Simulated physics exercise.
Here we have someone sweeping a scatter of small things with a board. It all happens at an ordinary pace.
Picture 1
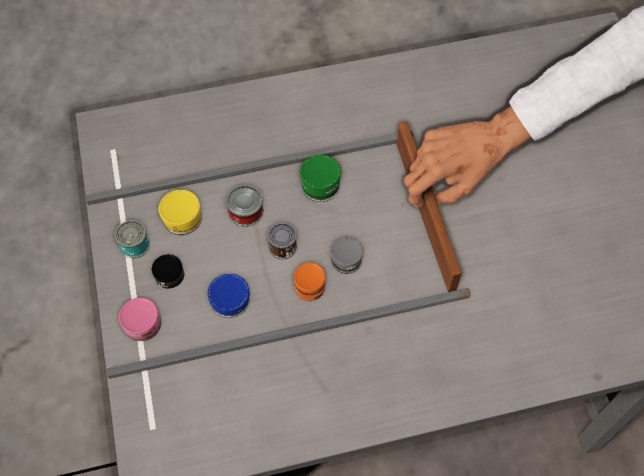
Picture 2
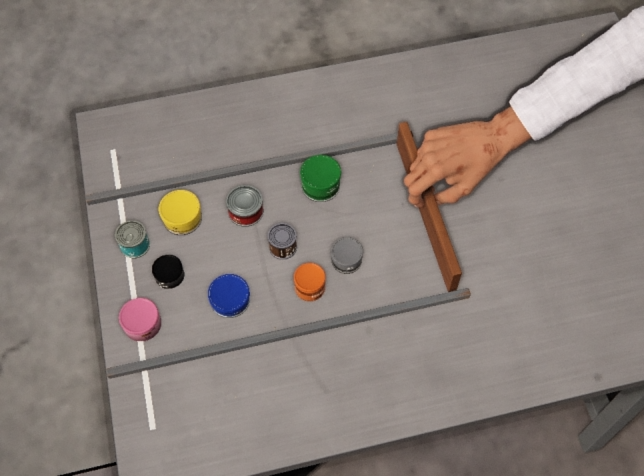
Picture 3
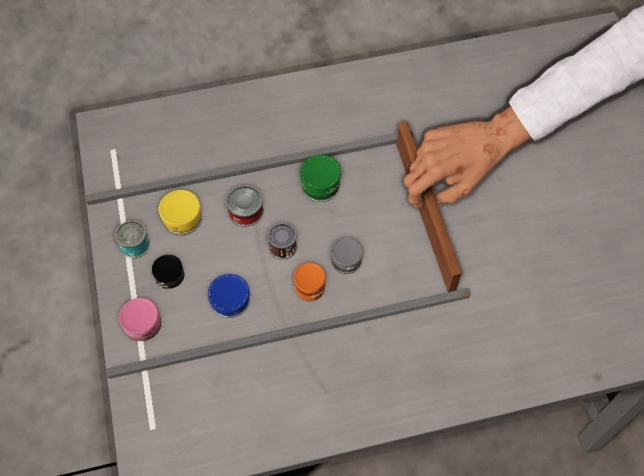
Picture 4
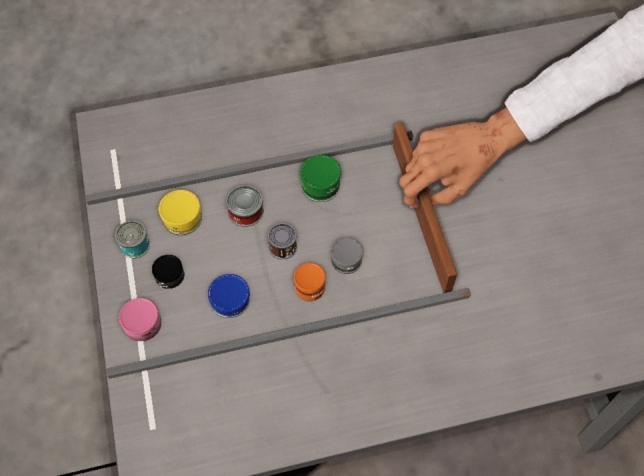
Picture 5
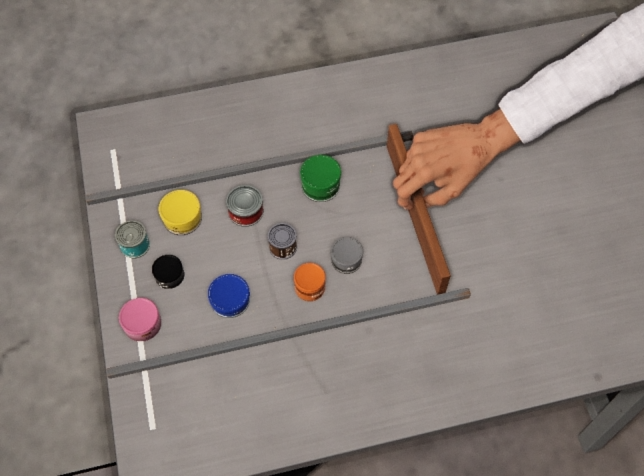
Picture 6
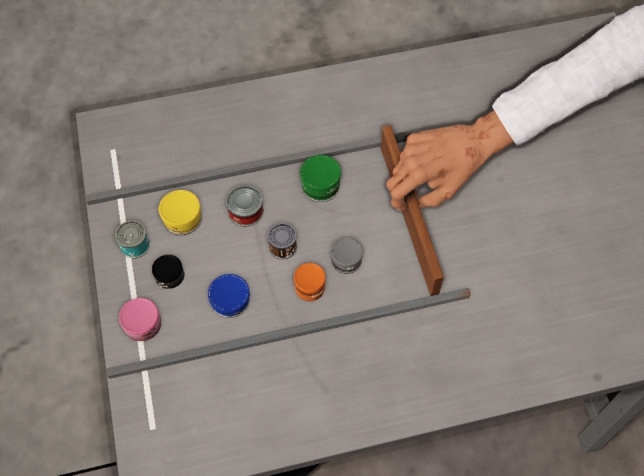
A hand held a wooden board upright between two rails on a gray table, then slid it slightly left toward a scatter of colorful little tubs and tins, which stayed still.
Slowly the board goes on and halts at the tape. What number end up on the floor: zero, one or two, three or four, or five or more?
Outcome: The number that fall off is five or more.
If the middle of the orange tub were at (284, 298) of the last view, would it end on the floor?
It is kept.
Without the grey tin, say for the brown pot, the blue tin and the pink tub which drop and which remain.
The brown pot does not fall; the blue tin goes over; the pink tub falls.
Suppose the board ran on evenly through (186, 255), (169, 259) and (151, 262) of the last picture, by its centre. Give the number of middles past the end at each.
It would be 0, 1 and 3.
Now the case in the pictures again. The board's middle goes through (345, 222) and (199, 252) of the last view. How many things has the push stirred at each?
At the one place 2, at the other 10.
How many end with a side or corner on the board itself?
It touches 4.
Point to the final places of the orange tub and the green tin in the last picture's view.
First (122, 334), then (101, 223).
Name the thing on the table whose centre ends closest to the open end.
Foremost is the red pot.
A little later, none off yet; pink tub at rest near (141, 320); turquoise tin at rest near (133, 239); black tub at rest near (168, 272).
When it is over, the number that fall off is five or more; down, blue tin, yellow tin, black tub, turquoise tin and pink tub.
